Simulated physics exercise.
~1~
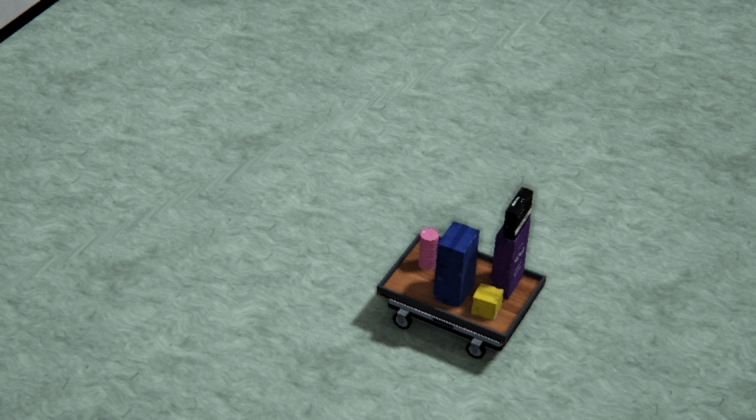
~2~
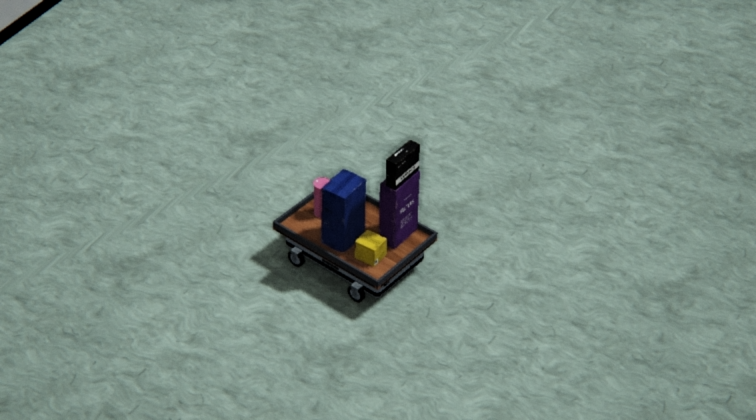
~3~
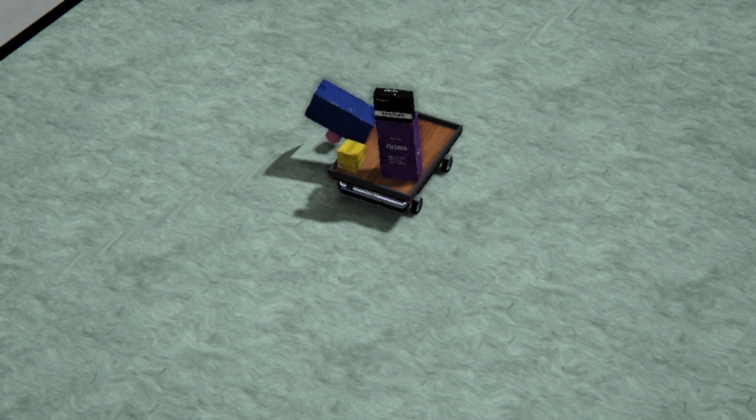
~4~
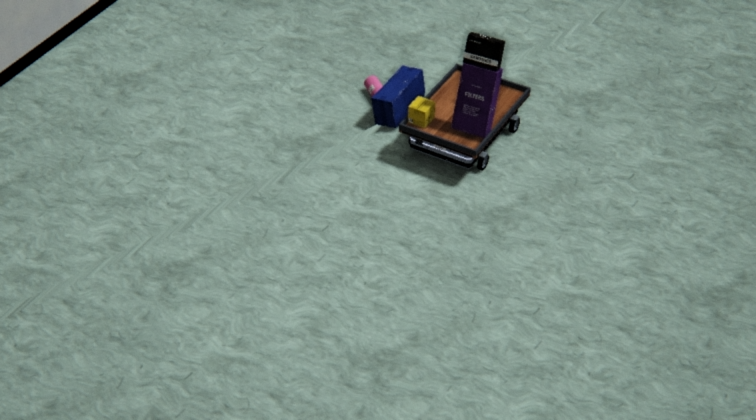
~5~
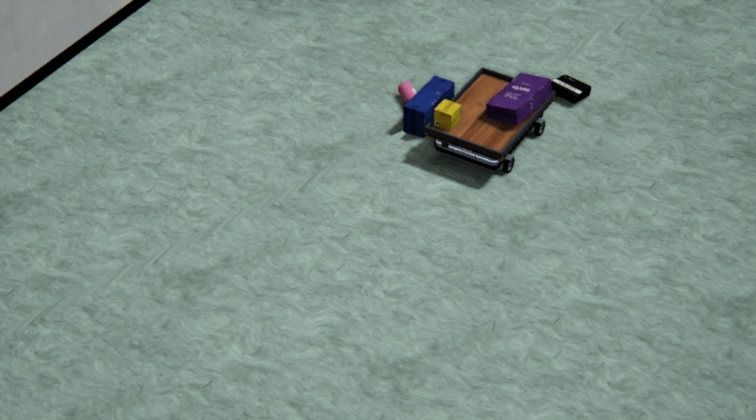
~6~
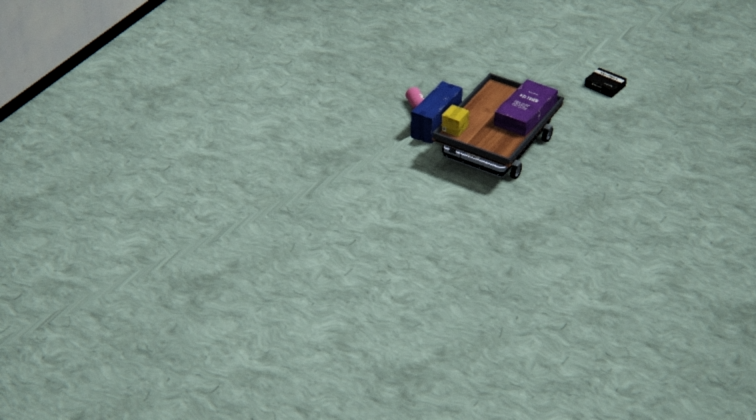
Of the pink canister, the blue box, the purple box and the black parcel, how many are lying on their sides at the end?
All four are lying on their sides, with the purple box on the deck and the other three on the floor.
